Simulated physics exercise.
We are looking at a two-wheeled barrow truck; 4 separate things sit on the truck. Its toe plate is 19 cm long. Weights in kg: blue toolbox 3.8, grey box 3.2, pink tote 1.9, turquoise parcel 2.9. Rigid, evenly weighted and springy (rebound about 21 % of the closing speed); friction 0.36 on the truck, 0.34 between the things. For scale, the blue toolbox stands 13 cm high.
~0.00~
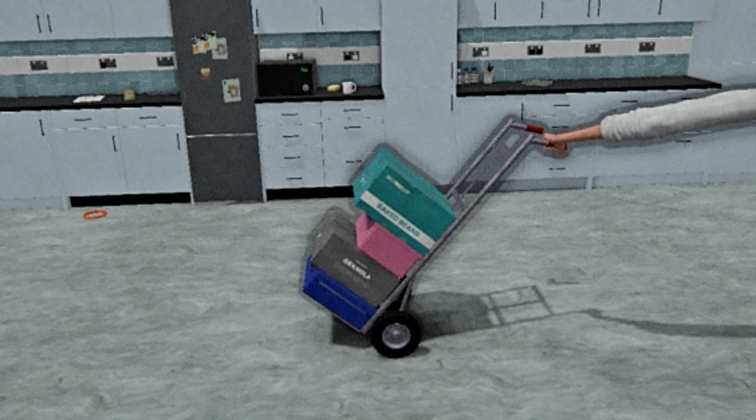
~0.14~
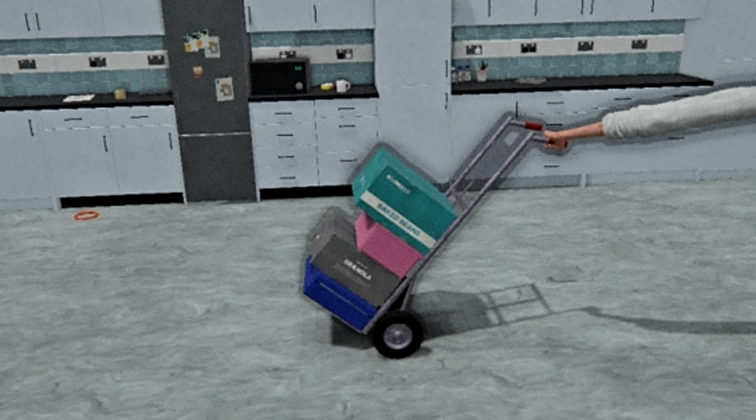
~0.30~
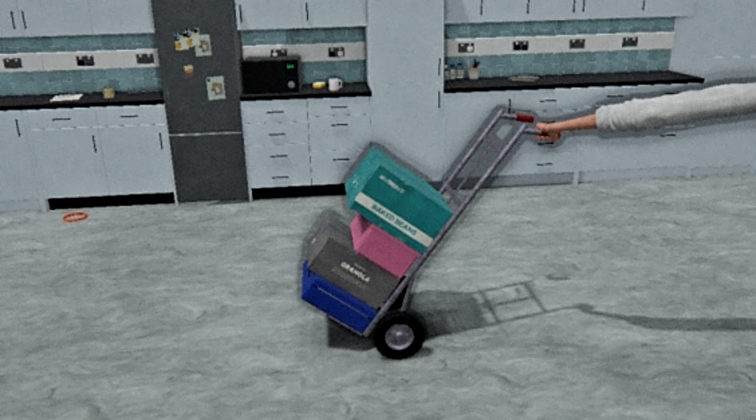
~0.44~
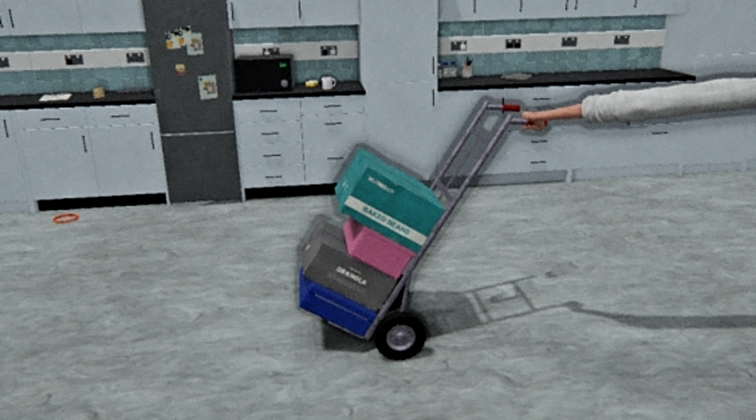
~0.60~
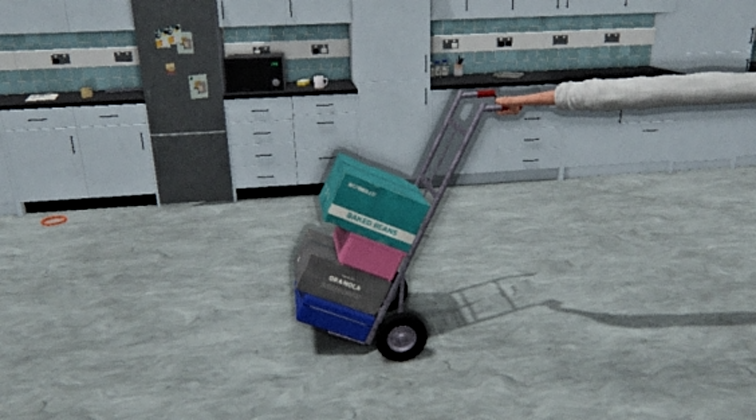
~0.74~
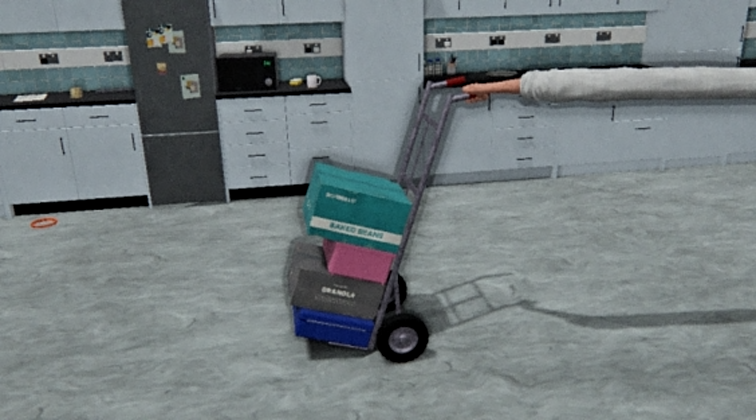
Loaded two-wheeled barrow truck swinging from a deep backward lean to nearly upright, an outstretched arm raising its handle in a kitchen.
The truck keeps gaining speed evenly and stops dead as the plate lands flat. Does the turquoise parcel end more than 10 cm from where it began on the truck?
The turquoise parcel leaves its spot.
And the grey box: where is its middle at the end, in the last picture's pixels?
Near (319, 300).
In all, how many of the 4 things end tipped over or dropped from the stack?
1 of them.
By 1.24 s, truck upright; turquoise parcel rocked 5° off its seat near (289, 230); pink tote rocked 4° off its seat; grey box rocked 4° off its seat.
By 1.94 s, truck upright; turquoise parcel now dropped from the stack; pink tote rocked 4° off its seat; grey box rocked 4° off its seat.
When it is over (2.7 s), dropped from the stack, turquoise parcel; the other 3 within 10 cm of the start. End places, in pixels of the last picture, turquoise parcel near (150, 340).
